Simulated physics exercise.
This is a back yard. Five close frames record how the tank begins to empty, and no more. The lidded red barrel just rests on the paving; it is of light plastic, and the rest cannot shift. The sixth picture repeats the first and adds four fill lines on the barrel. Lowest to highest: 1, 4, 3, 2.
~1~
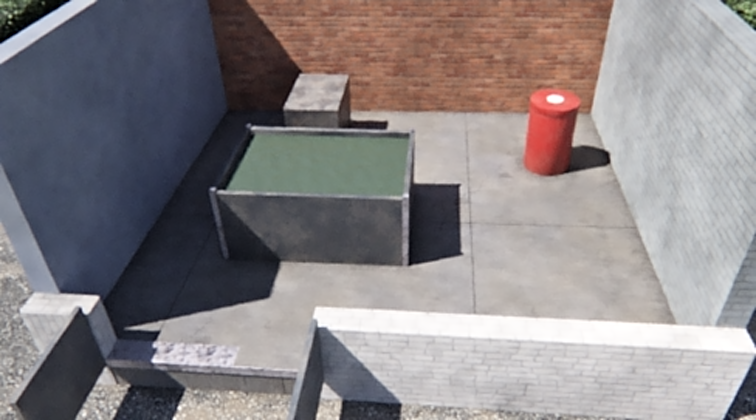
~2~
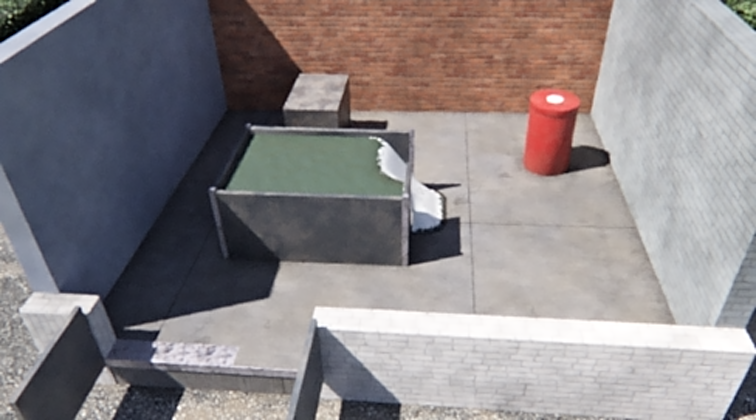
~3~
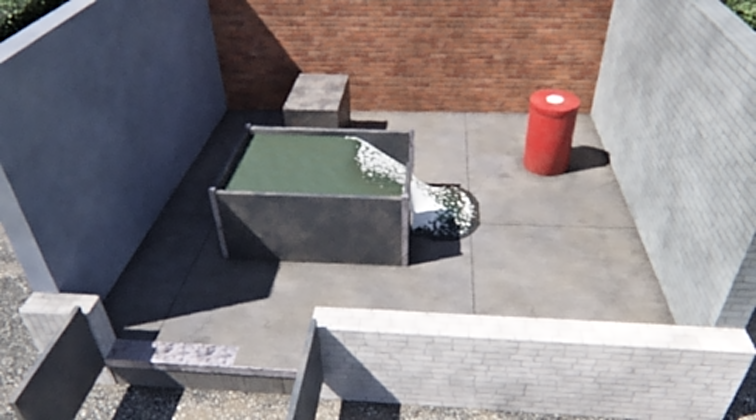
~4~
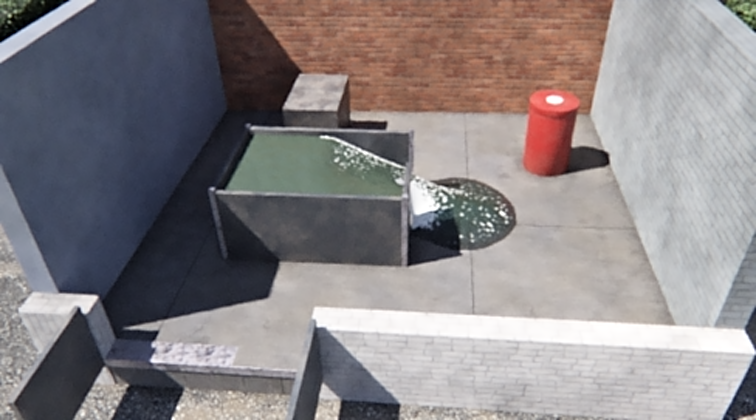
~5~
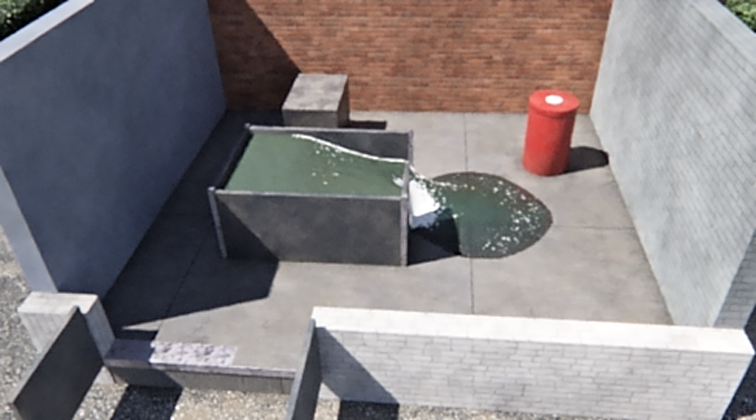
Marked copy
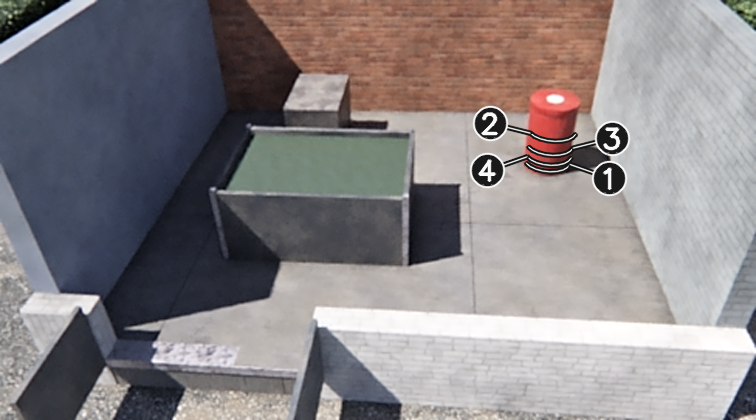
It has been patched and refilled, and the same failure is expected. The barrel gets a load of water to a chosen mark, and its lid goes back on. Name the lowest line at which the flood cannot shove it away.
I would pick mark 3.
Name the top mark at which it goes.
The answer is 4.
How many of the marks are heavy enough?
Two.
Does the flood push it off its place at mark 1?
Yes, it does.
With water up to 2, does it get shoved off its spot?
No, that is safe.
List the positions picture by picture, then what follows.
Lid of the red barrel at (556, 100); tank full, its middle at (320, 166); open gate at (207, 306).
Water covers 1 % of the ground and is seen nearest the barrel at (439, 198).
Water covers 3 % of the ground and is seen nearest the barrel at (471, 200).
Water covers 6 % of the ground and is seen nearest the barrel at (486, 188).
Lid of the red barrel at (555, 100); water covers 9 % of the ground and is seen nearest the barrel at (500, 180).
On the marked copy, 1 at (549, 171); 2 at (555, 141); 3 at (552, 155); 4 at (551, 165); from the bottom up 1, 4, 3, 2.
For mark 1, it is pushed about 4 times its own width away.
For mark 2, it does not move.
For mark 3, it does not move.
For mark 4, it is pushed about its own width away.
